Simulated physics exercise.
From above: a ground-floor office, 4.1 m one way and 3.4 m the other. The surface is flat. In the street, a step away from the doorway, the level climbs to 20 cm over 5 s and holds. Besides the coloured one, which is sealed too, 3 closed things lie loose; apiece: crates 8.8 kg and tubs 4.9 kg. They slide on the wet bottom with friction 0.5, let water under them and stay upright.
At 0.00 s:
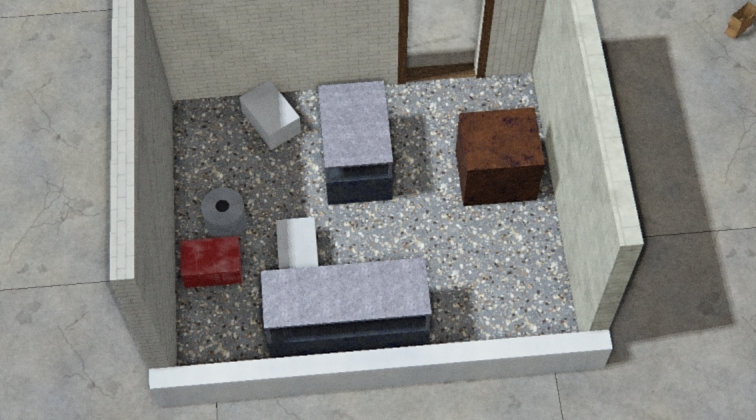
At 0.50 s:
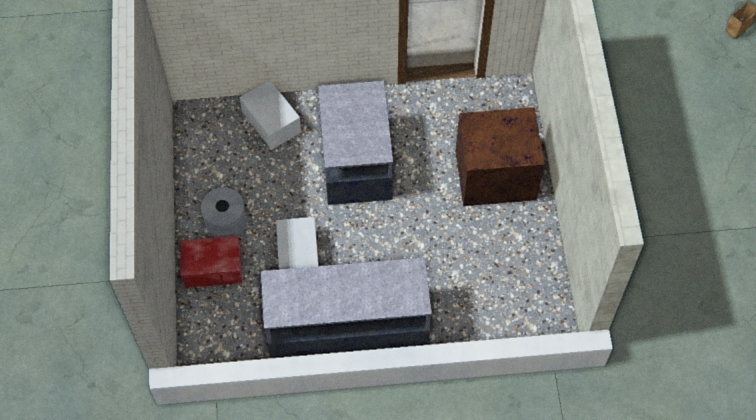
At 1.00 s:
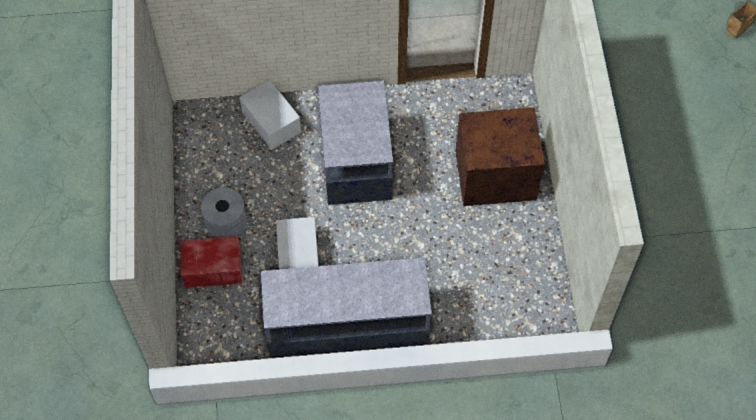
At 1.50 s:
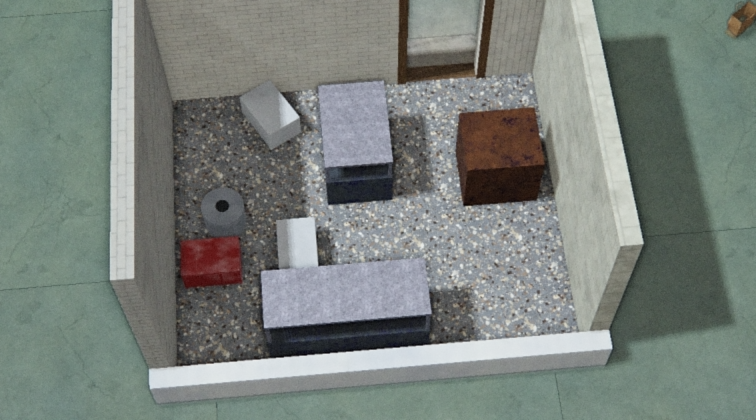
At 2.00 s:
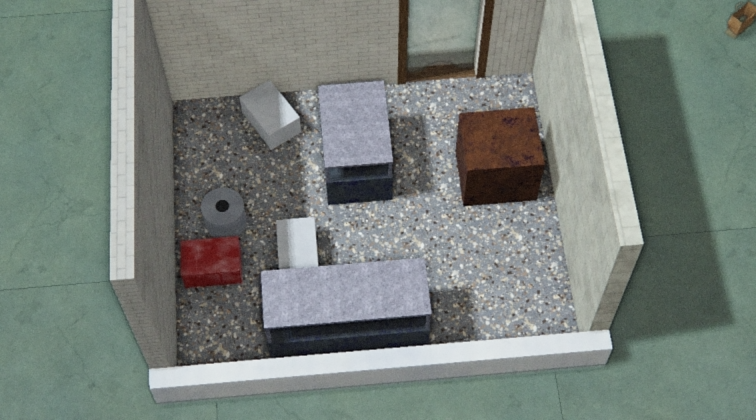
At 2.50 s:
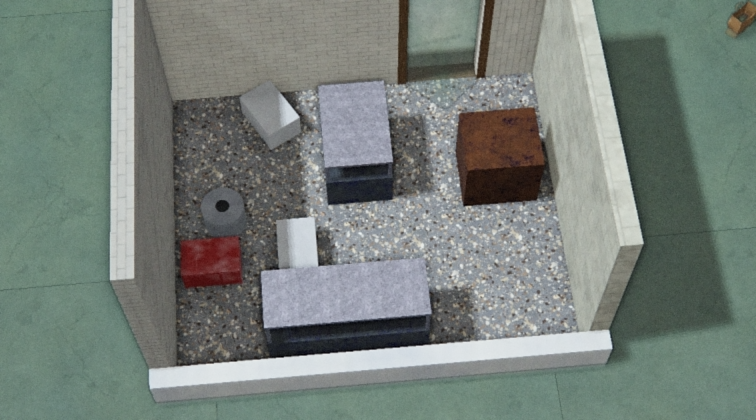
A pale-walled room seen from above held grey counters, a rusty brown block, a red crate and other loose things, and nothing inside moved while the ground outside turned from grey to green.
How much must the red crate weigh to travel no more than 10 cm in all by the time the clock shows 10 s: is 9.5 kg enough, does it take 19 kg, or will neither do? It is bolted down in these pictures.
Verdict: The lower weight is enough.
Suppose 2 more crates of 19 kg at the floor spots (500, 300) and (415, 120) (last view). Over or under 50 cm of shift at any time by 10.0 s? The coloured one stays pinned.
In turn: Under, more.
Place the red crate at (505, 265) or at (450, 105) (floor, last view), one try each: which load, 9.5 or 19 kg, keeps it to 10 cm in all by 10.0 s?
In turn: Neither holds; neither is enough.
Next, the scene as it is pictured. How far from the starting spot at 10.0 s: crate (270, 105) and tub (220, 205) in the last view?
In turn: 0 cm, 0 cm.
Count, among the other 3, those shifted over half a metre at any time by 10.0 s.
0 of them.
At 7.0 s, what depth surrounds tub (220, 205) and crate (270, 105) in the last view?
Roughly 0 and 1 cm.
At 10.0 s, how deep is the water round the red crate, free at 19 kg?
Roughly 3 cm.
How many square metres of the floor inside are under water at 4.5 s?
About 3.0 m2.
After 3.5 s the red crate would be 0 cm from its start with 9.5 kg and 0 cm from its start with 19 kg; 0 cm of water round it then.
After 4.5 s the red crate would be 0 cm from its start with 9.5 kg and 0 cm from its start with 19 kg; 0 cm of water round it then.
After 7.0 s the red crate would be 0 cm from its start with 9.5 kg and 0 cm from its start with 19 kg; 1 cm of water round it then.
After 10.0 s the red crate would be 0 cm from its start with 9.5 kg and 0 cm from its start with 19 kg; 3 cm of water round it then.
